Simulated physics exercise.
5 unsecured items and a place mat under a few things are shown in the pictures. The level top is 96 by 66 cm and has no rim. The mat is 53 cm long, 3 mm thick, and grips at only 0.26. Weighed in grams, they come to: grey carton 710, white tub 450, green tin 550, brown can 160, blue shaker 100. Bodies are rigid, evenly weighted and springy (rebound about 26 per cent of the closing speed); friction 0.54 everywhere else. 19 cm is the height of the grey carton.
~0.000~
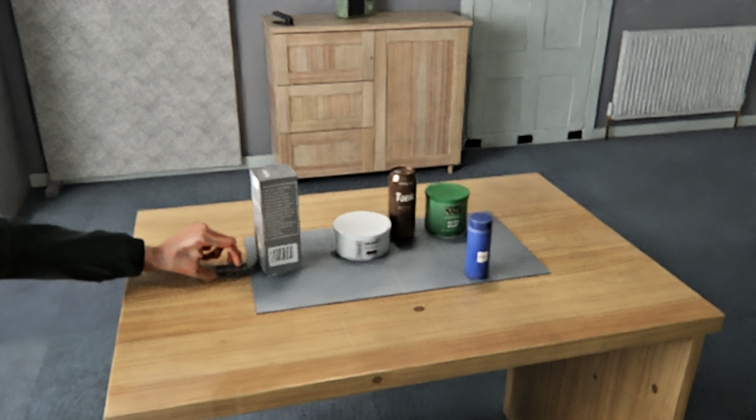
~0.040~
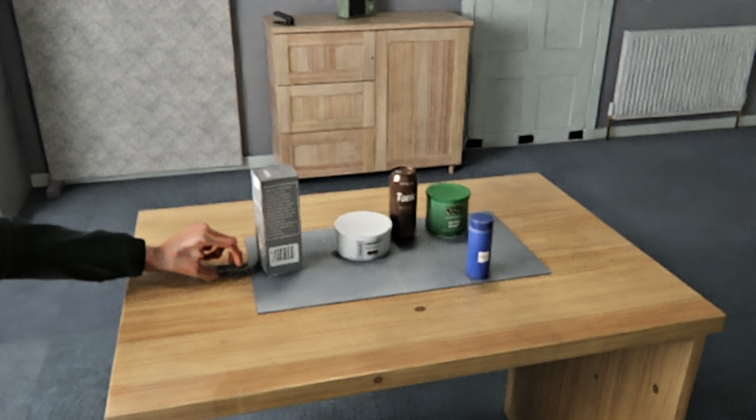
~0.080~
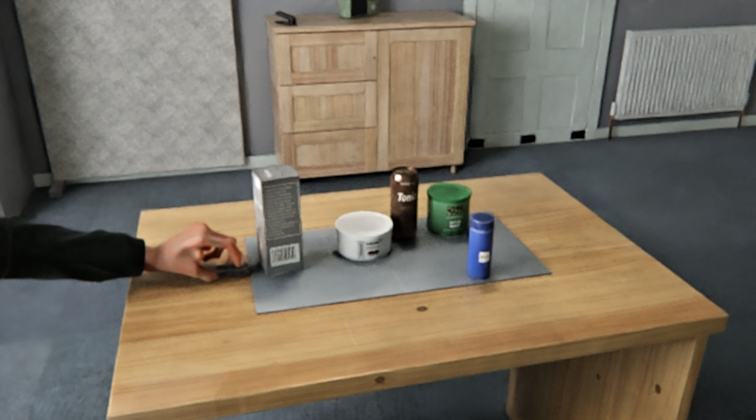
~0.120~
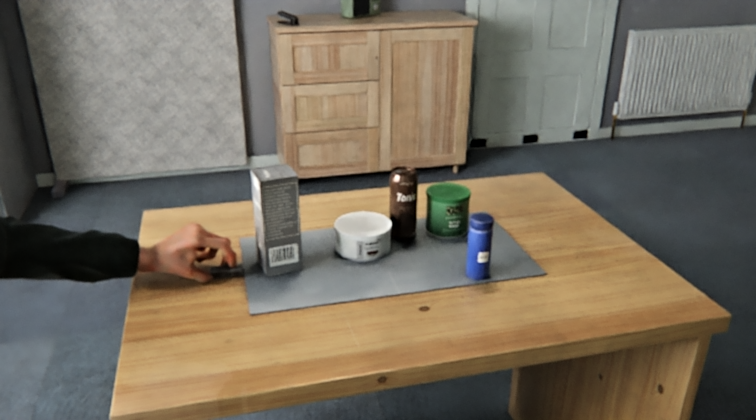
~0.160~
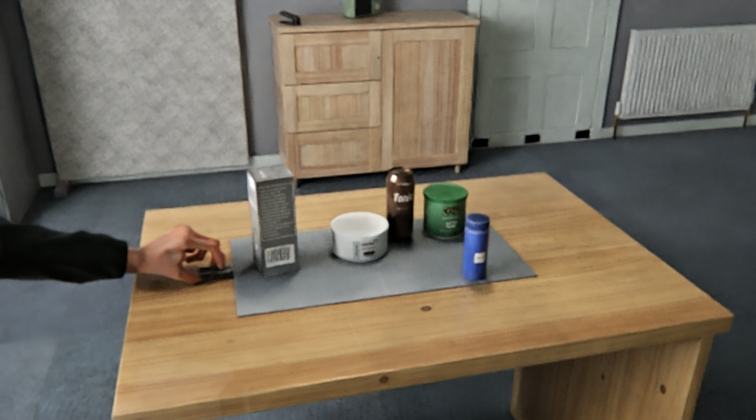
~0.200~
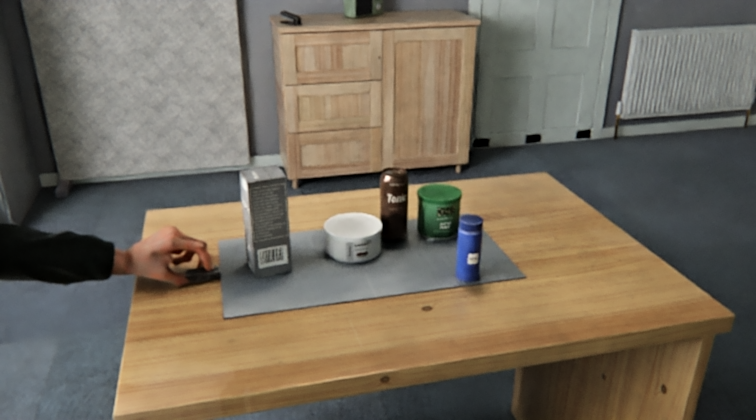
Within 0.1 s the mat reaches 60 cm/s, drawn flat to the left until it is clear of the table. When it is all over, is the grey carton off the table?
Result: The grey carton ends off the table.
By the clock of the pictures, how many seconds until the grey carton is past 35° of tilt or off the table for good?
It happens near 0.6 s.
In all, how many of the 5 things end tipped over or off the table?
5.
By 0.50 s, mat out by 25 cm; grey carton 21 cm from its spot near (165, 232); white tub 21 cm from its spot; brown can 21 cm from its spot.
By 0.80 s, mat out by 43 cm; grey carton now off the table; white tub 39 cm from its spot; green tin 39 cm from its spot.
By 1.10 s, mat out by 61 cm; white tub and brown can now off the table; blue shaker 57 cm from its spot; green tin 57 cm from its spot.
By 1.50 s, mat out by 85 cm; green tin and blue shaker now off the table.
When it is over (2.1 s), off the table, grey carton, white tub, green tin, brown can and blue shaker.
